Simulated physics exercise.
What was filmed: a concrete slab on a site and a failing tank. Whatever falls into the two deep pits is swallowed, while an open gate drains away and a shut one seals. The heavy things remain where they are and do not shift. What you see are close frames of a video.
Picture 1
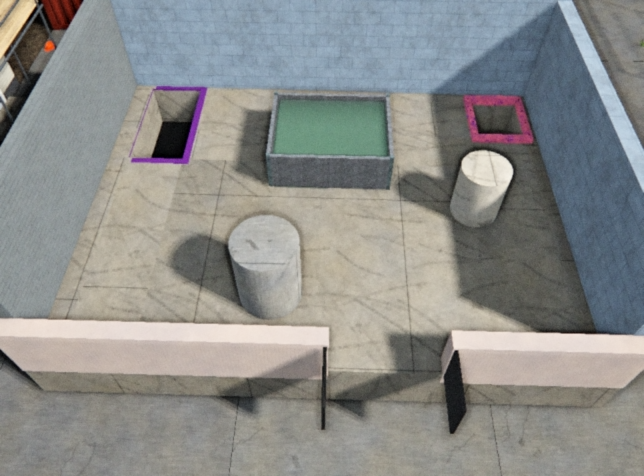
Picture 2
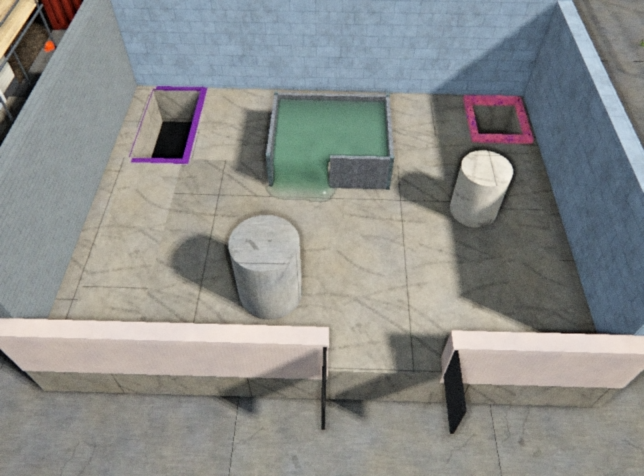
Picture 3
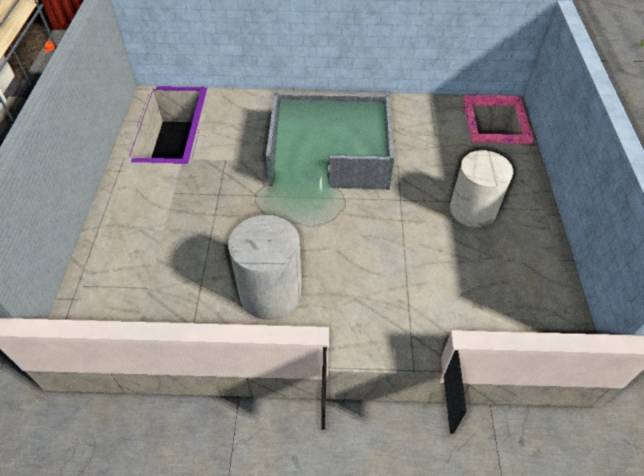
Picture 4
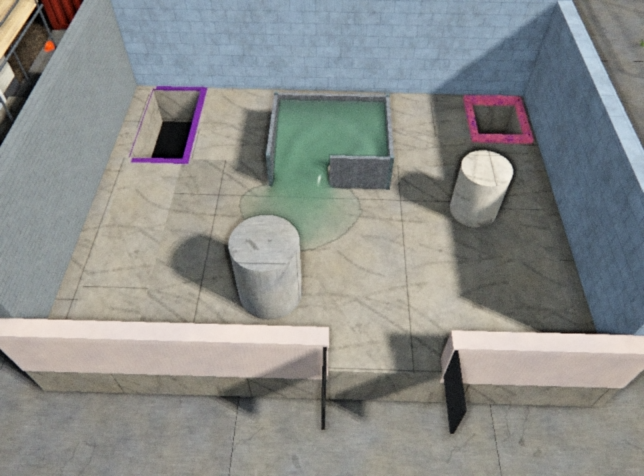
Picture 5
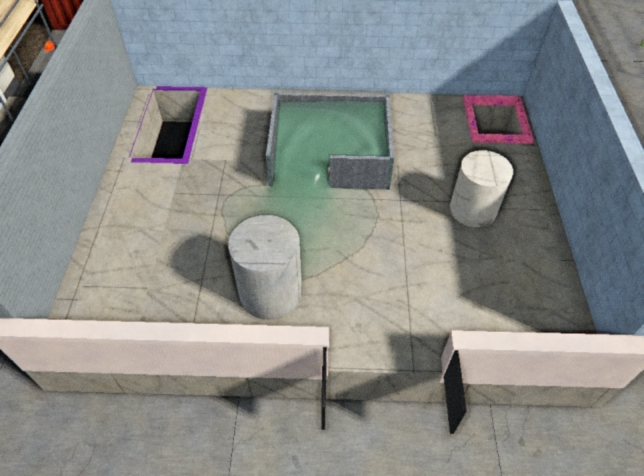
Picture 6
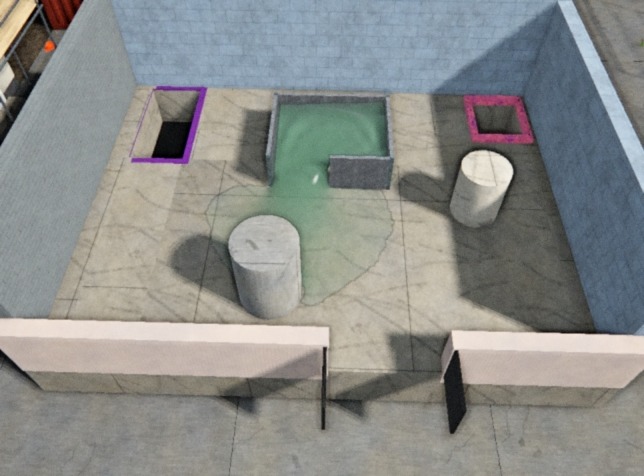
Green water in a walled tank pouring through a gap in its front wall and spreading across a concrete slab around a grey cylinder.
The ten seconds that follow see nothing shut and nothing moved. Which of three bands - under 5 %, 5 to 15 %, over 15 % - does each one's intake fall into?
Outcome: The gate will not stay within fifteen per cent; the pink pit will not reach five per cent; the purple pit will not leave the five-to-fifteen per cent band.
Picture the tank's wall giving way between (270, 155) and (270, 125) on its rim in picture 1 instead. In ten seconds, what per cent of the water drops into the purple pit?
Purple: 40 %.
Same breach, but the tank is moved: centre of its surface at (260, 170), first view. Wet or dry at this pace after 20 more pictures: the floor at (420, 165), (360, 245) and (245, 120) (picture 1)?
Spot one unwetted, spot two wetted, spot three unwetted.
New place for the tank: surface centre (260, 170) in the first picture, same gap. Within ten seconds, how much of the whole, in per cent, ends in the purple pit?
Within ten seconds roughly 25 percent of the total ends in the purple pit.
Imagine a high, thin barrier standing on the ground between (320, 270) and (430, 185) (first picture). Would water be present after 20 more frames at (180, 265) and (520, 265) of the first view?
In the listed order, the first spot is swamped and the second is spared.
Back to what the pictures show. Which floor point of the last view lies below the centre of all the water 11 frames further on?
At roughly (299, 206).
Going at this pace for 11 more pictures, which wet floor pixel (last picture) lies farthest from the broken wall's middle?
Pixel estimate: (39, 344).
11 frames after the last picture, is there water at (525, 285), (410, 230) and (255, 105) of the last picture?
Spared, spared, spared.
A moment on, water covers 25 % of the floor; the gate 1 %, the pink pit 0 %, the purple pit 0 %.
Next, water covers 35 % of the floor; the gate 5 %, the pink pit 0 %, the purple pit 0 %.
Then, water covers 40 % of the floor; the gate 12 %, the pink pit 0 %, the purple pit 0 %.
Later, water covers 60 % of the floor; the gate 19 %, the pink pit 0 %, the purple pit 3 %.
In the end, water covers 70 % of the floor; the gate 24 %, the pink pit 0 %, the purple pit 9 %.
